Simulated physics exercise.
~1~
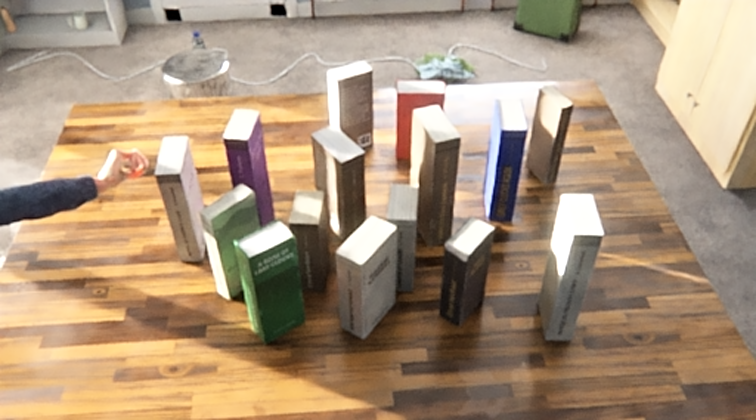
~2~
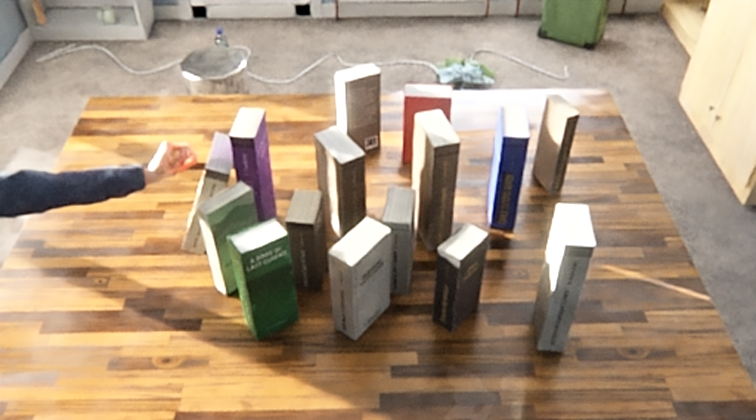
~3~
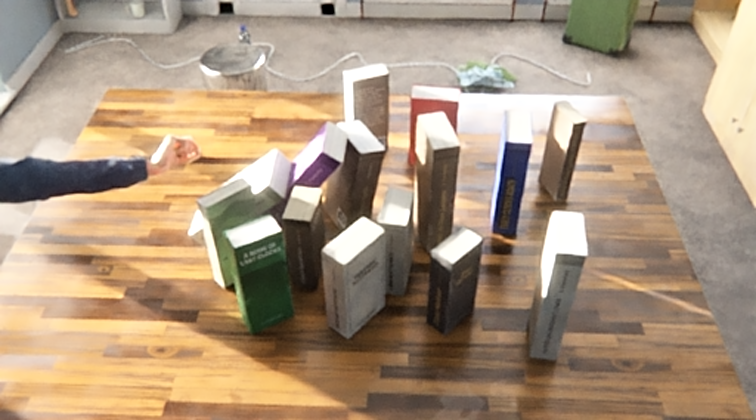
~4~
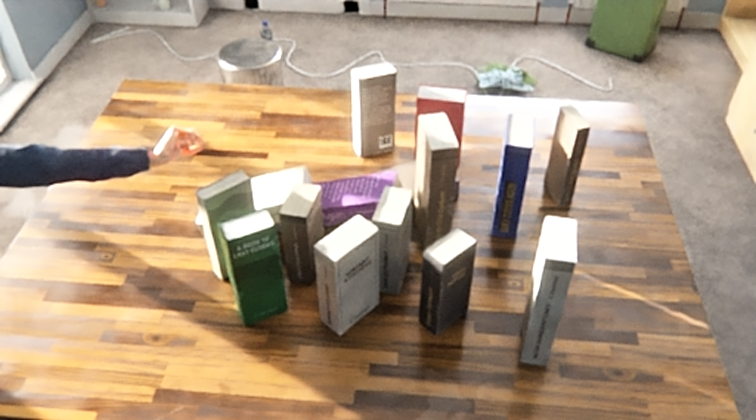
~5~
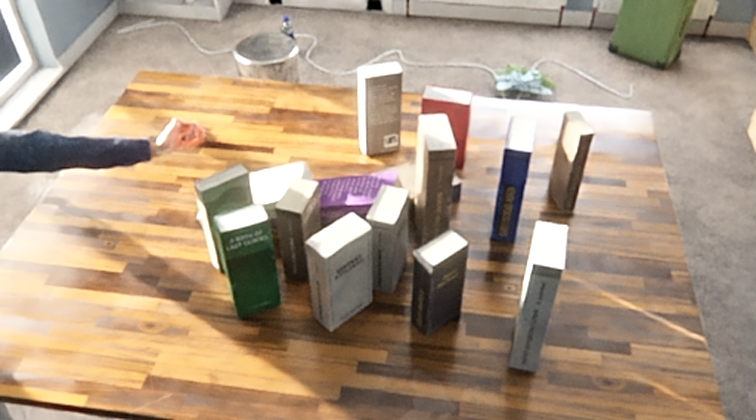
On a wooden tabletop, a hand tips a pale book into a purple one, toppling both while the red book stays standing.
